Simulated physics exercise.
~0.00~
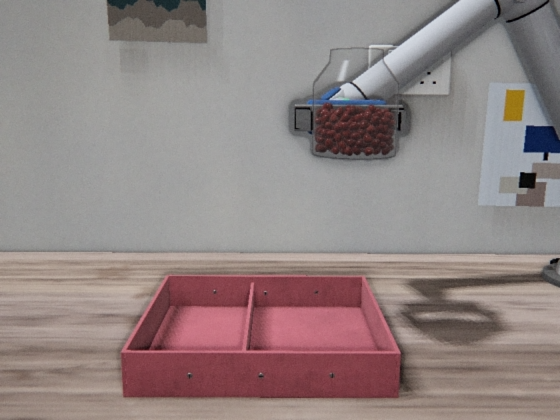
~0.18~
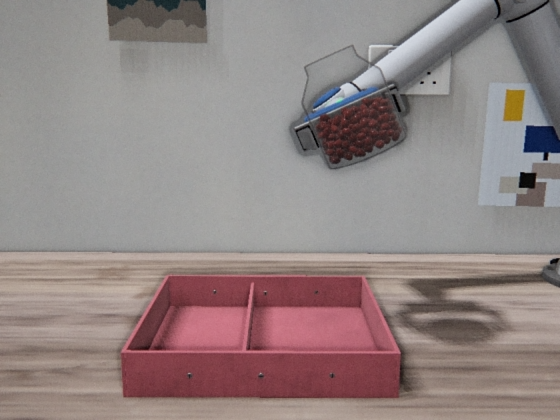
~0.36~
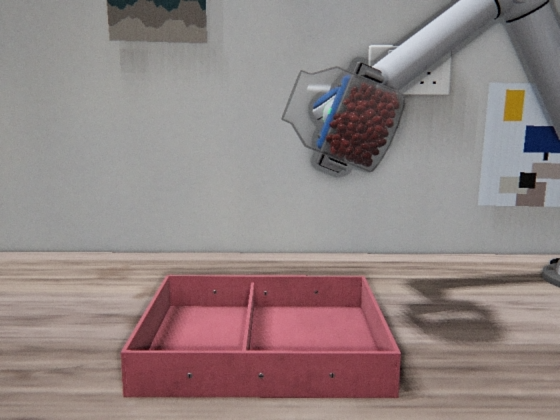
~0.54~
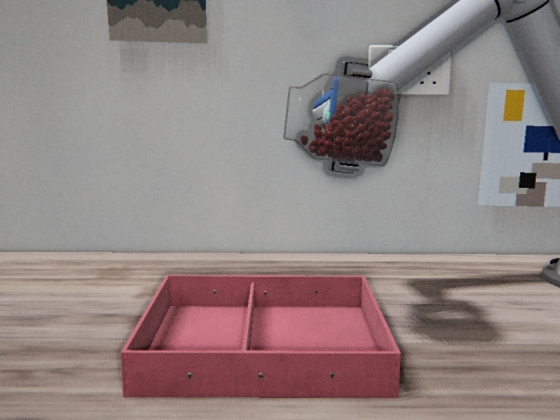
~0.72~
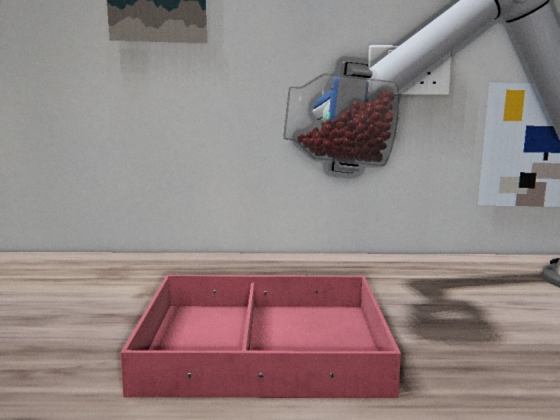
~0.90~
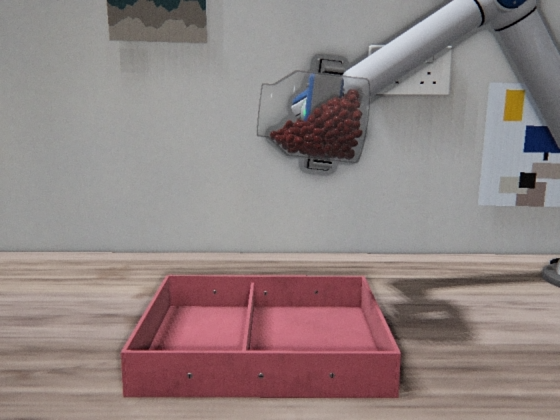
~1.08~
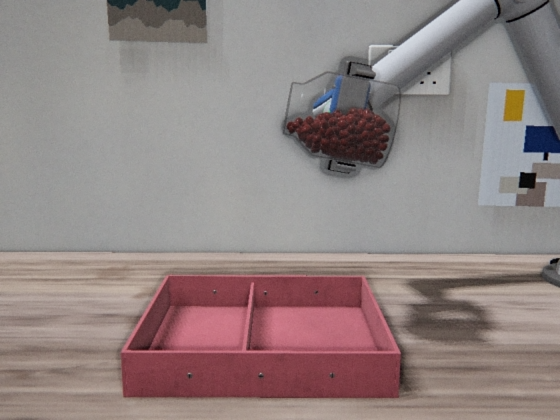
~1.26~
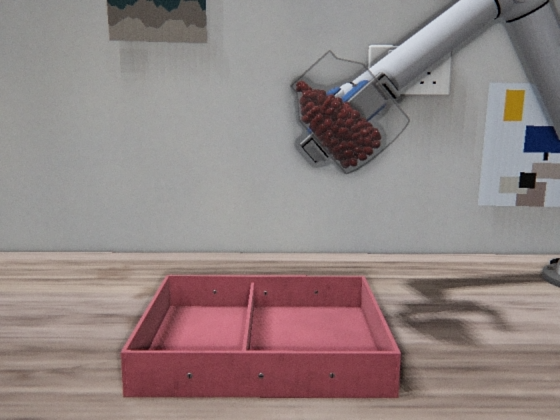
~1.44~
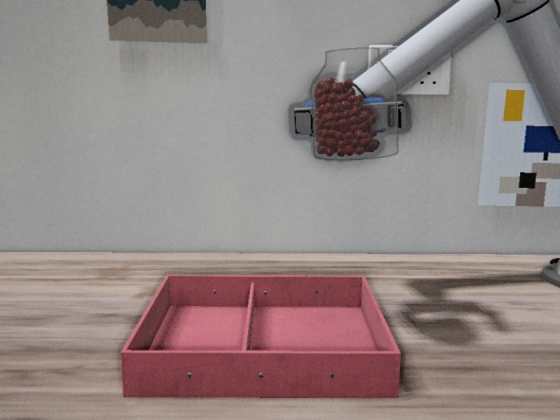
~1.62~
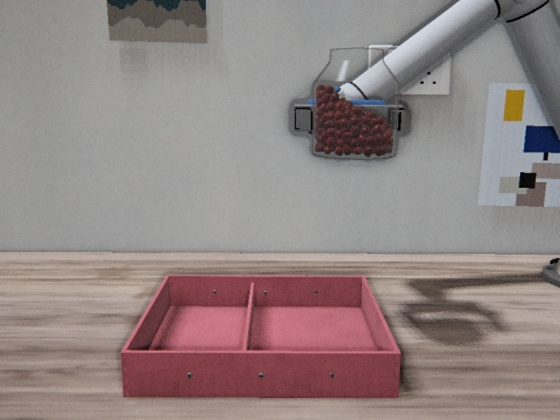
A robot arm tipped a clear jar of dark red beans onto its side above a divided pink tray, jerked it left and back, then turned it upright again, with the beans still inside and the tray still empty.
